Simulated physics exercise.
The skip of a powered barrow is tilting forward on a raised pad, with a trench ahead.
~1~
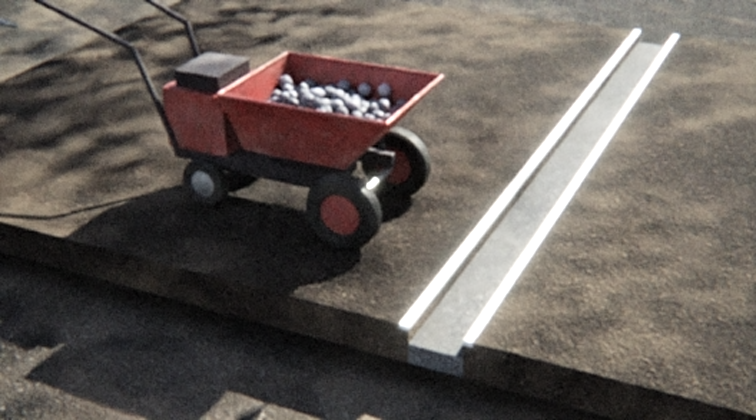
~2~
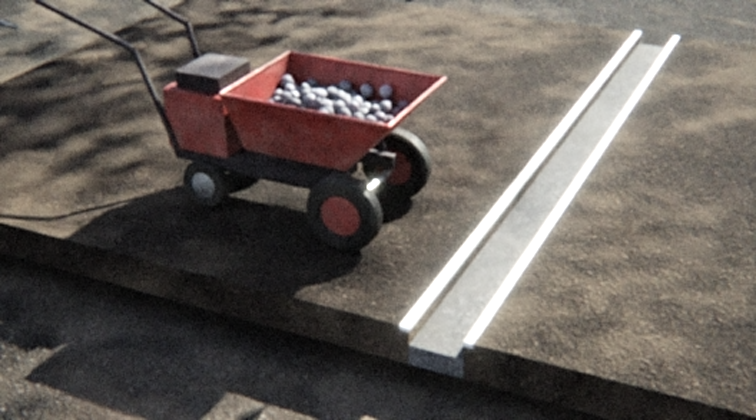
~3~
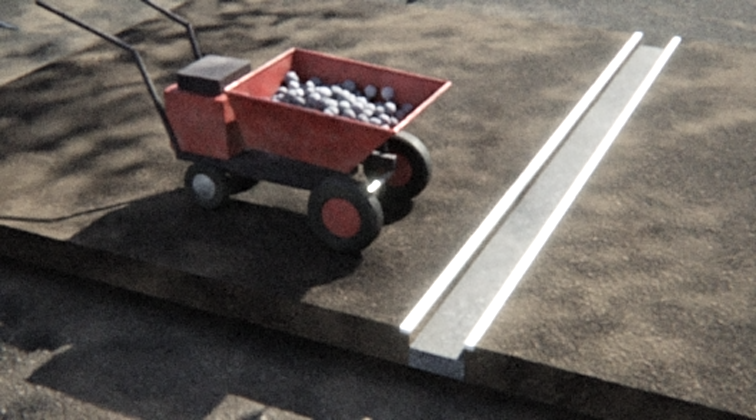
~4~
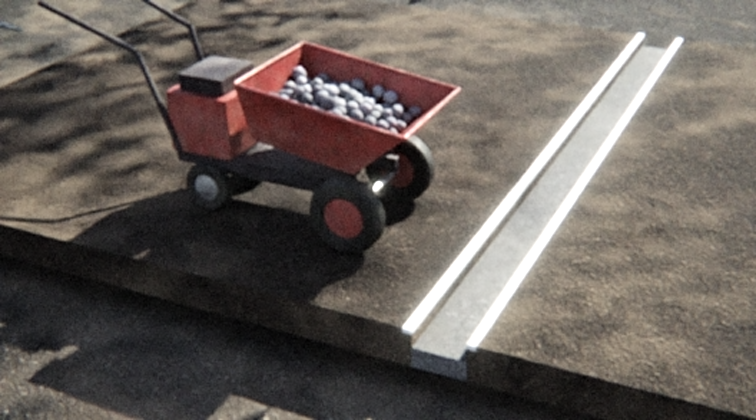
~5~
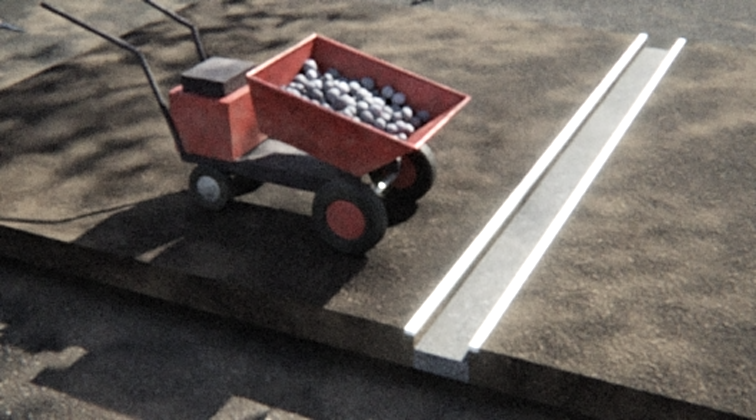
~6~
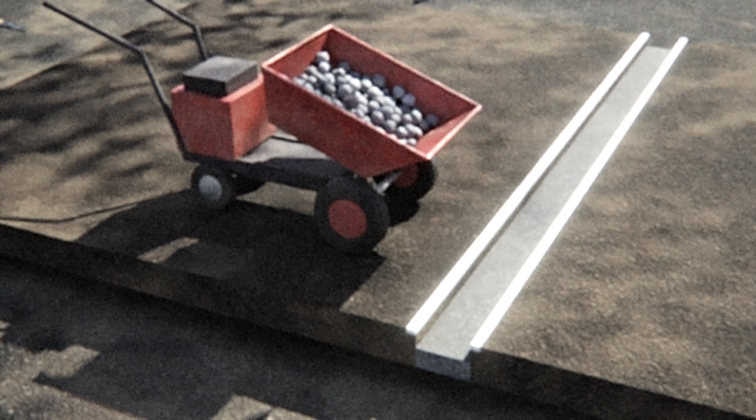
A raised pad of rough, dark brown ground, mottled with shadow, is seen from above and at an angle, its front edge crossing the lower part of the view. A red barrow with black wheels and handles stands at left, its skip holding grey round cobbles, while a shallow grey trench with white edges runs at right. The skip gradually tilts forward to the right, its rear rising, as the view shifts very slightly.
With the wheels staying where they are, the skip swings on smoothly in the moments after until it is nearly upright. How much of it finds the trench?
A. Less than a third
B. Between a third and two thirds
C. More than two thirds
The answer is B.
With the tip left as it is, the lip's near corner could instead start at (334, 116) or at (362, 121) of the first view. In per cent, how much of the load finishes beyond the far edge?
In turn, around 0 per cent and 10 per cent.
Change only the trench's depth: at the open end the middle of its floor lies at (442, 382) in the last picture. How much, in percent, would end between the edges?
That would give roughly 90 percent.
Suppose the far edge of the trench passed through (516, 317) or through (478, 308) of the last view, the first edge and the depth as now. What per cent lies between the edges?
Result, try 1: 70 in a hundred; try 2: 30 in a hundred.
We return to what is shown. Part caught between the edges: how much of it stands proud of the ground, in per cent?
About 30 per cent.
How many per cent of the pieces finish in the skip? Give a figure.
Around 30 per cent.
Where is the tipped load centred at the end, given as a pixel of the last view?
Near (514, 253).
Soon, skip tipped steeply; all in the skip.
A while on, skip tipped right over; about half in the skip; about a third in or heaped over the trench; a stray few beyond it.
Towards the end, skip tipped right over; about a third in the skip; a stray few short of the trench; about half in or heaped over the trench; a small part beyond it.
Finally, skip tipped right over; about a quarter in the skip; a stray few short of the trench; about half in or heaped over the trench; about a quarter beyond it.
